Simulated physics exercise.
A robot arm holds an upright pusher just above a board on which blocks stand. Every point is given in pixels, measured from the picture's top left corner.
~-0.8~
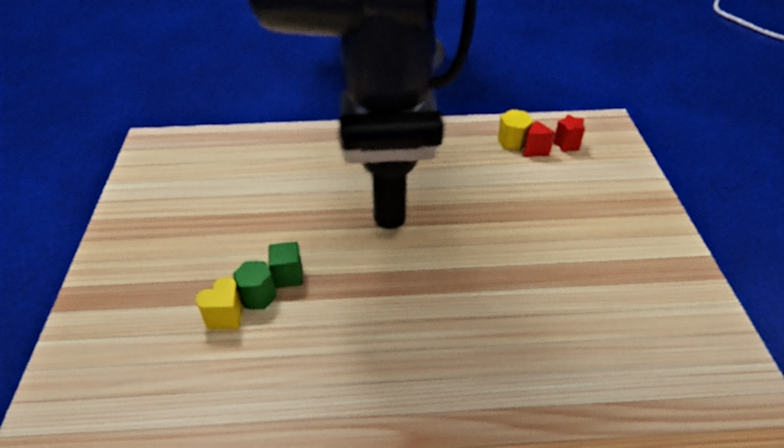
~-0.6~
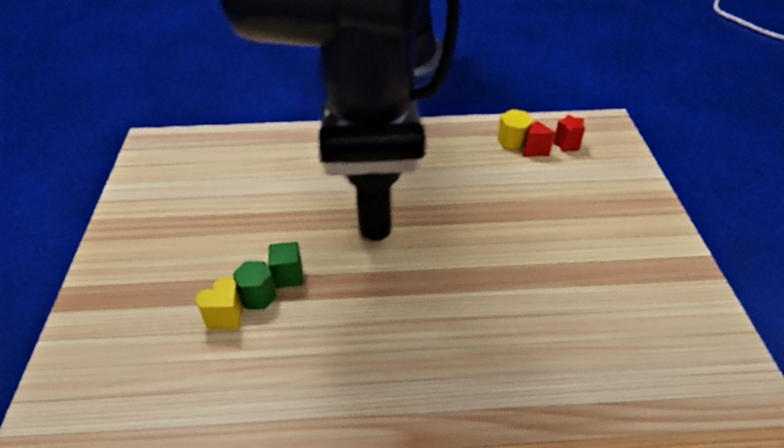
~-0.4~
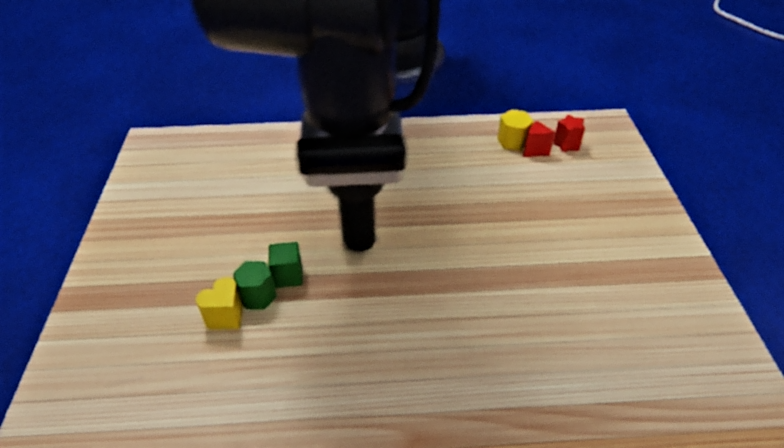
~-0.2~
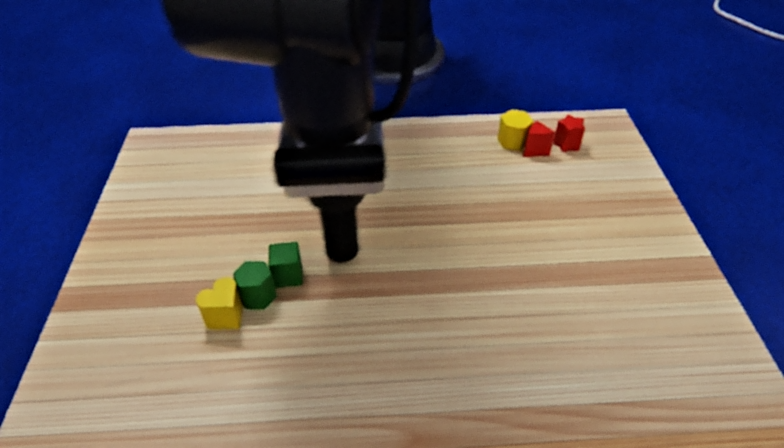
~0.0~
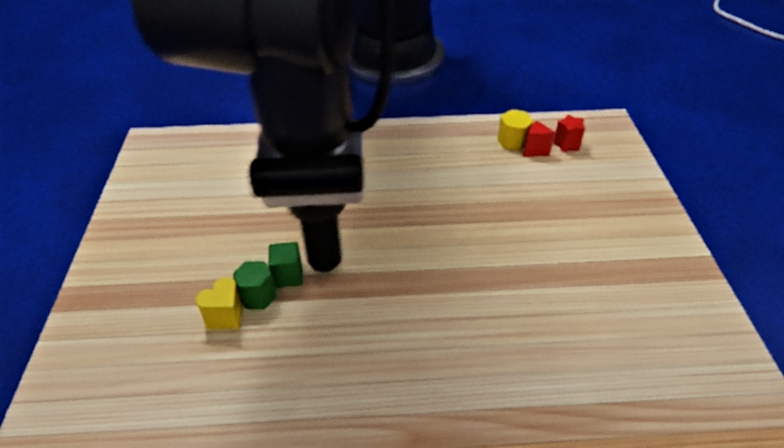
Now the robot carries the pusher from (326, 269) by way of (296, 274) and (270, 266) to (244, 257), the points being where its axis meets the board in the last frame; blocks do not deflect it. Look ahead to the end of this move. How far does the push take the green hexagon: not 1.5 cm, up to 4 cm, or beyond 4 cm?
Once the path is done, the green hexagon lies 1.5 to 4 cm from its present place.
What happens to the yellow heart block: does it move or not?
The yellow heart block changes place.
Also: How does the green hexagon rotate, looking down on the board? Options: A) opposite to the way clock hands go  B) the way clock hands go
A - opposite to the way clock hands go.
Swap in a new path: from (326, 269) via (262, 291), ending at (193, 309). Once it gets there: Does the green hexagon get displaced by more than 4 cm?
Going by the path, yes.
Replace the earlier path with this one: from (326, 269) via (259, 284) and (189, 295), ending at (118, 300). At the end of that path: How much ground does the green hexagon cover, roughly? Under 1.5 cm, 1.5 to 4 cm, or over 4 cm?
Over 4 cm.
On the path given first. Halfway along, pusher (280, 261); yellow heart block (206, 303); green hexagon (230, 274), turned 40° anticlockwise; green four-sided block (245, 248).
At the end, pusher (242, 247); yellow heart block (206, 303); green hexagon (230, 274), turned 40° anticlockwise; green four-sided block (206, 245), turned 30° anticlockwise.
